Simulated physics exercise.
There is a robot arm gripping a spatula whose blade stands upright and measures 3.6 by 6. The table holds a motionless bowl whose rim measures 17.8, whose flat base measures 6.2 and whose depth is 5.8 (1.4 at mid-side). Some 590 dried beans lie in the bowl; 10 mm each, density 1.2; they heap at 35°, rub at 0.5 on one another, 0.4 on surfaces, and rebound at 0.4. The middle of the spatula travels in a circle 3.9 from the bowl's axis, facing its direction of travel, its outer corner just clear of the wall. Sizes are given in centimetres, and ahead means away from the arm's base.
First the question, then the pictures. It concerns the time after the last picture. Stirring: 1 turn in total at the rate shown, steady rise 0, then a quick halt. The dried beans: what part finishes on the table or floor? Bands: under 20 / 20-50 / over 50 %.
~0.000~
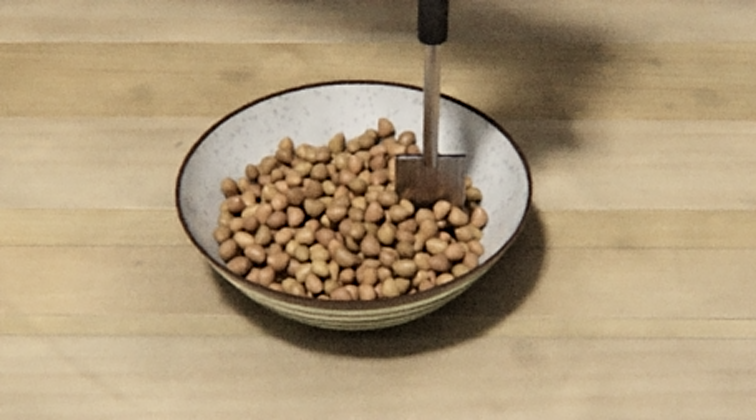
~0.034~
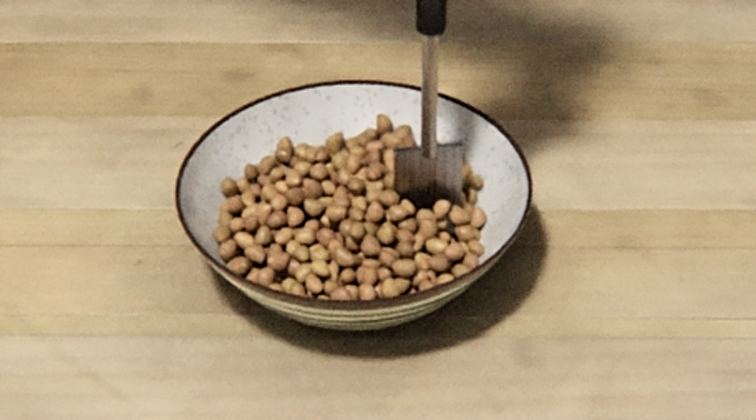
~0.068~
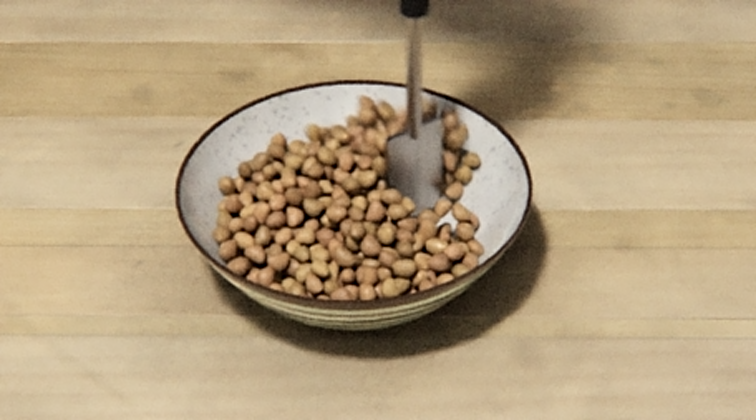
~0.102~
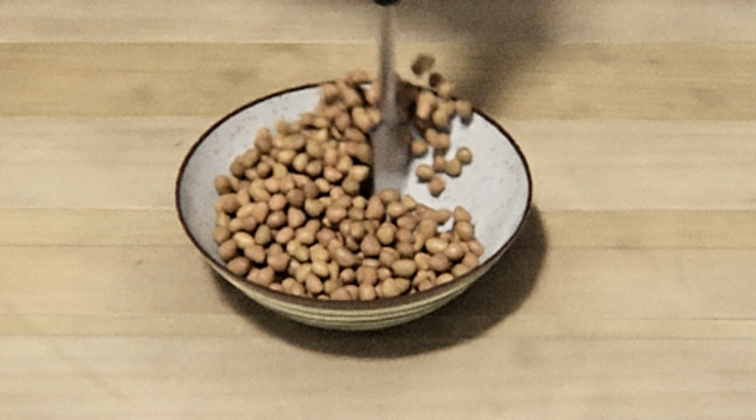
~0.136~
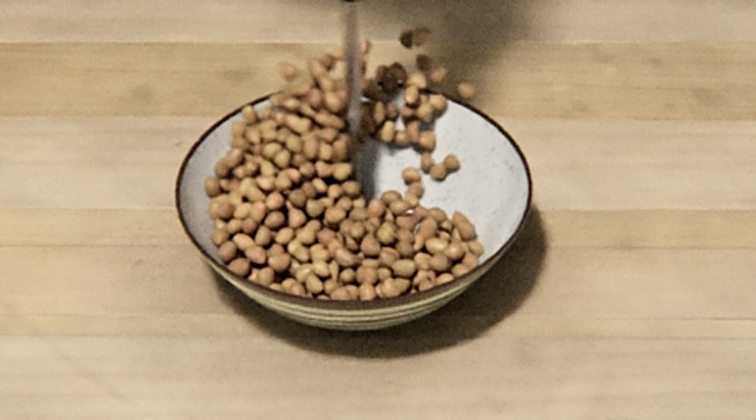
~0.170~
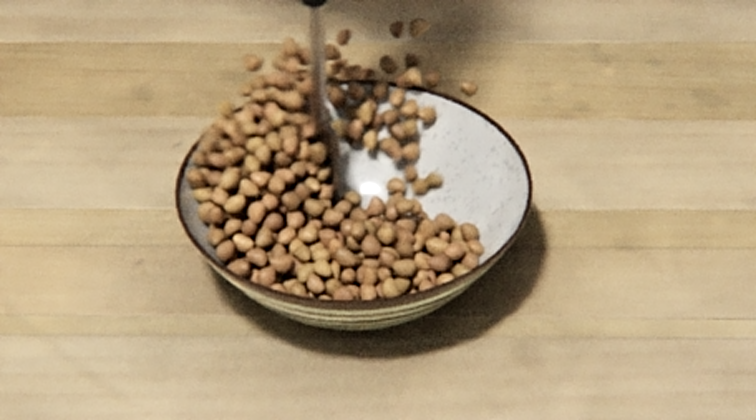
20-50 %.
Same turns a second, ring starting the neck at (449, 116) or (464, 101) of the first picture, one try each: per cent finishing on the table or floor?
I'd put it at around 35 and 25 percent.
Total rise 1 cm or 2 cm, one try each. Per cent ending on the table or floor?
Some 25 and 25 per cent.
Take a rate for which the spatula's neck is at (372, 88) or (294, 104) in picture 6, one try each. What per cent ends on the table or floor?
It comes to roughly 15 per cent and then 40 per cent.
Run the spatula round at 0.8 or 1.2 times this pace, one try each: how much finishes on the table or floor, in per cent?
Around 20 percent on the first try and 40 percent on the second.
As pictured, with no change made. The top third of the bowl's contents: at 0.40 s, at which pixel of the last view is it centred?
Close to pixel (438, 236).
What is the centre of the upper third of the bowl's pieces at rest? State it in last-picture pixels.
Looks like roughly (430, 171) to me.
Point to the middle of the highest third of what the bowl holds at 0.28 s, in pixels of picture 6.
I'd put it at around (280, 238).
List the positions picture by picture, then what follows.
In the first frame, spatula neck at (431, 132), 0° round; upper third of the load around (351, 209), from x 225 to 480, top at y 130; 586 in the bowl.
In the second frame, spatula neck at (429, 123), 12° round; upper third of the load around (357, 200), from x 225 to 480, top at y 125.
In the third frame, spatula neck at (414, 104), 38° round; upper third of the load around (354, 180), from x 220 to 475, top at y 105.
In the fourth frame, spatula neck at (387, 91), 65° round; upper third of the load around (338, 162), from x 220 to 475, top at y 60.
In the fifth frame, spatula neck at (353, 87), 92° round; upper third of the load around (314, 148), from x 210 to 475, top at y 35; 580 in the bowl, 6 in flight or on the tool.
In the sixth frame, spatula neck at (318, 92), 119° round; upper third of the load around (284, 146), from x 195 to 475, top at y 25; 570 in the bowl, 16 in flight or on the tool.
After 0.28 s, 209° round, highest piece 10 above the table; 517 in the bowl, 25 on the table or floor, 44 in flight or on the tool.
After 0.40 s, 299° round, highest piece 9 above the table; 460 in the bowl, 88 on the table or floor, 38 in flight or on the tool.
After 0.65 s, 0° round, highest piece 6 above the table; 405 in the bowl, 180 on the table or floor, 1 in flight or on the tool.
After 1.35 s, 0° round, highest piece 6 above the table; 405 in the bowl, 181 on the table or floor.
At rest, 405 in the bowl, 181 on the table or floor. That is 31 % on the table or floor.
